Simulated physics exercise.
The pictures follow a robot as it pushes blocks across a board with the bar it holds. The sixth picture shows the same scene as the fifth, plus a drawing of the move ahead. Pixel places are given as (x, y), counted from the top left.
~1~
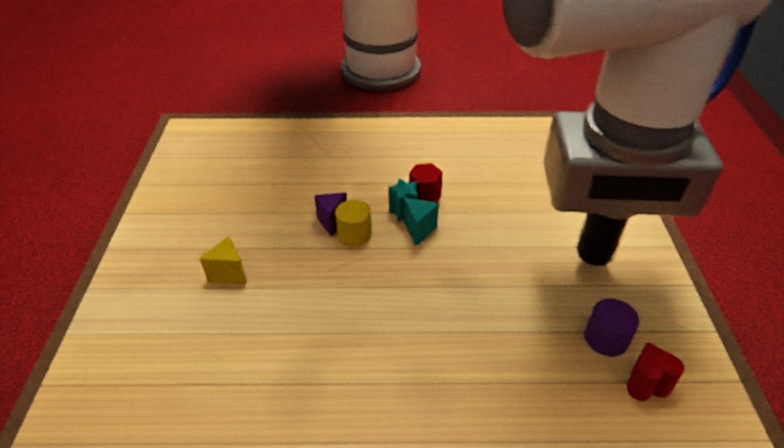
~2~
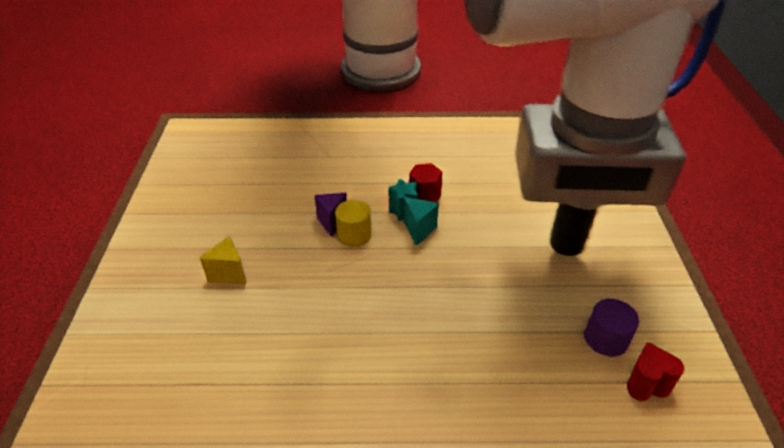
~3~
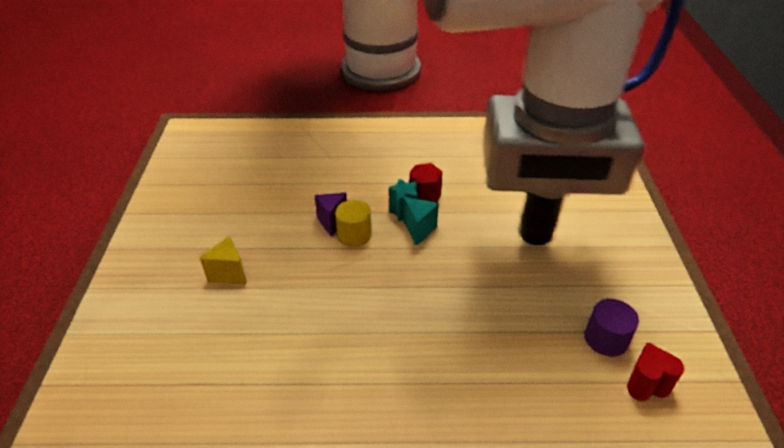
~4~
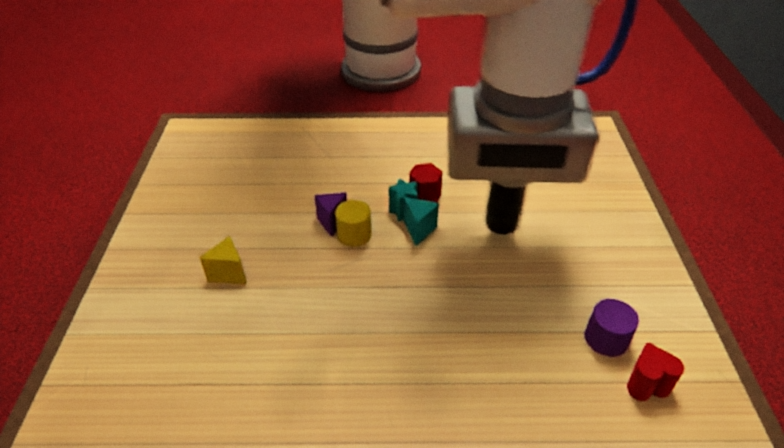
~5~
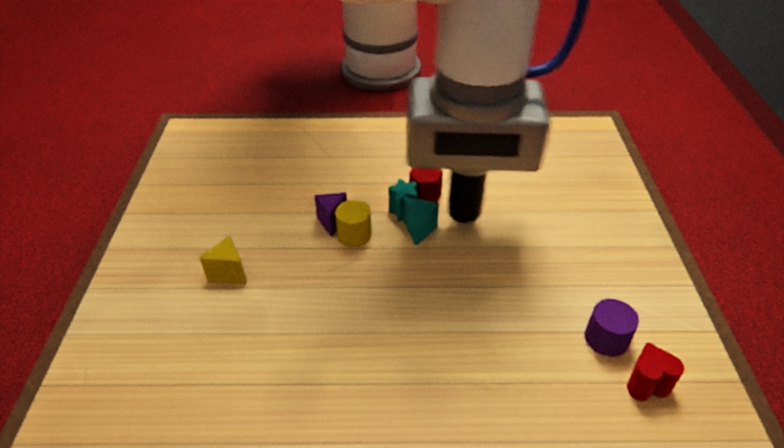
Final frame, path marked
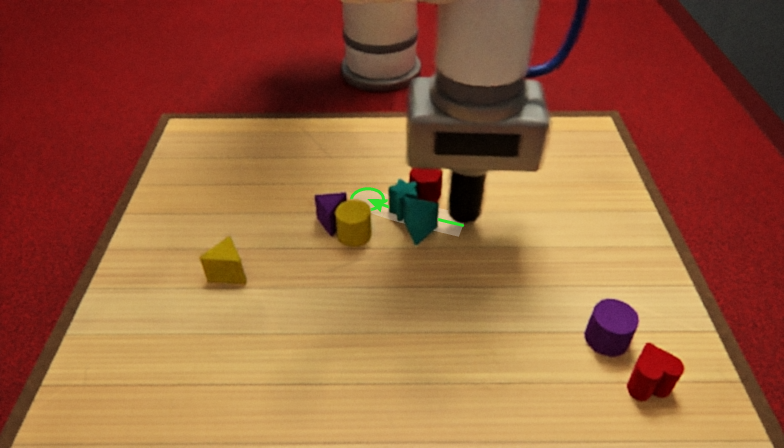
The video shows a robot arm with a black bar above a wooden board of scattered coloured blocks. The arm moves steadily left and slightly toward the back, nearing the turquoise and red blocks, while all the blocks stay still.
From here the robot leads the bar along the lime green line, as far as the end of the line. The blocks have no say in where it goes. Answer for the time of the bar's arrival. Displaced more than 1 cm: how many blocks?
My best guess is that a pair of blocks move over 1 cm.
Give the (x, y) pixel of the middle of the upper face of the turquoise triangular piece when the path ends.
The spot you're after is about (395, 208) in the image.
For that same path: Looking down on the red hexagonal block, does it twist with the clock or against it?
From overhead, the rotation is clockwise.
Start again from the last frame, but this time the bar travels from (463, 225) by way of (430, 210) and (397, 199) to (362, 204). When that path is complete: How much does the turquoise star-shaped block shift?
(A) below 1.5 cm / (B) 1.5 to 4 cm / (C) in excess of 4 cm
I choose C.
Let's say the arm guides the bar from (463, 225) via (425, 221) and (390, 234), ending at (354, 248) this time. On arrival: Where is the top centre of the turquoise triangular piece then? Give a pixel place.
It should be at about (347, 247).
Path on the board, from (463, 225) via (413, 214), ending at (367, 199).
On the path given first. One third of the way, bar (430, 205); turquoise triangular piece (404, 209), turned 45° anticlockwise.
Two thirds of the way, bar (397, 197); turquoise star-shaped block (370, 181), turned 15° clockwise; turquoise triangular piece (395, 208), turned 95° anticlockwise; red hexagonal block (423, 170), turned 20° clockwise.
At the end, bar (367, 187); purple triangular piece in place; turquoise star-shaped block (340, 171), turned 15° clockwise; turquoise triangular piece (395, 208), turned 95° anticlockwise; red hexagonal block (423, 170), turned 20° clockwise.
